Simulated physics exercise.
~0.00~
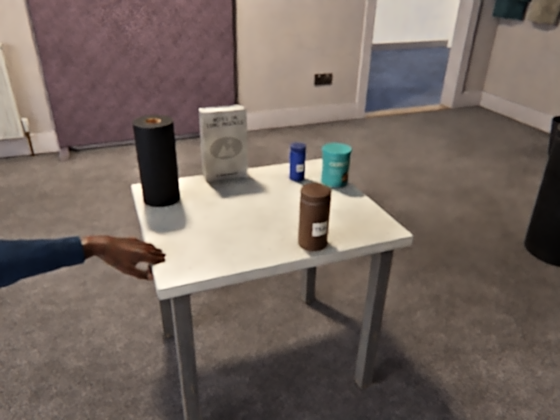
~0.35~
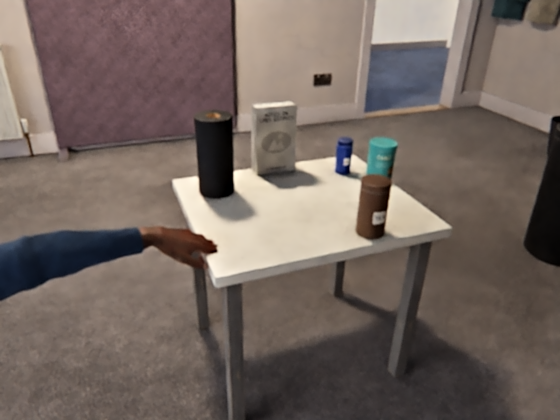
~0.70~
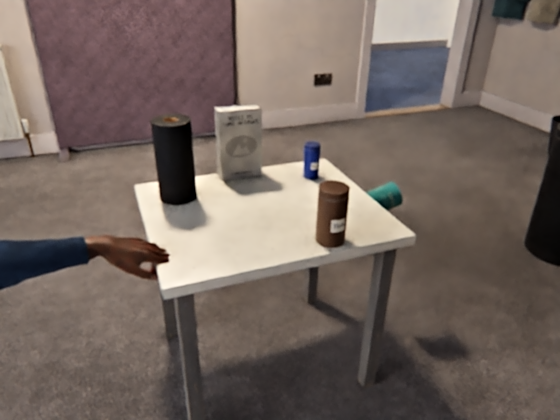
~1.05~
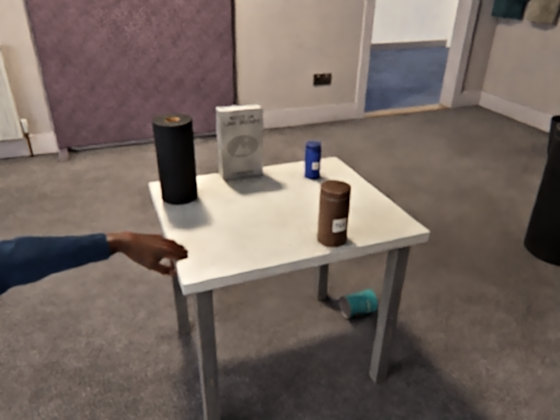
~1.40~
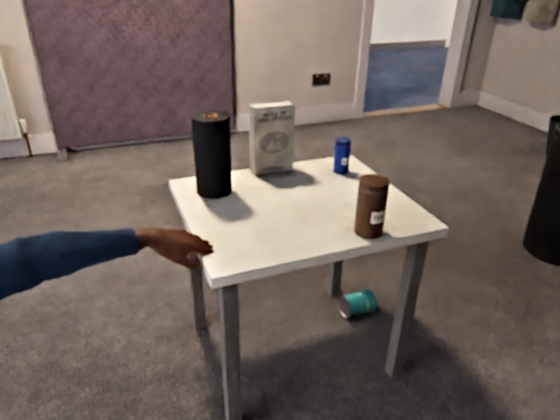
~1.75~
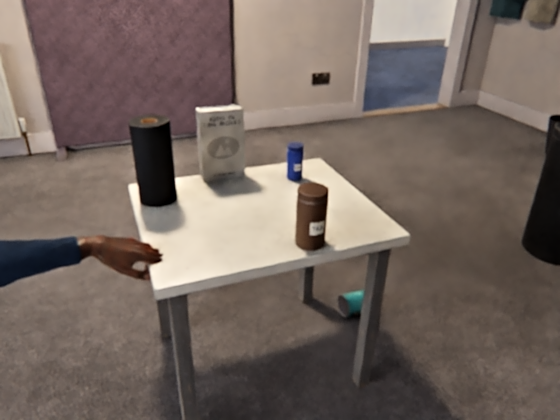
A hand shifts a white table back and forth, and a turquoise tin falls off.
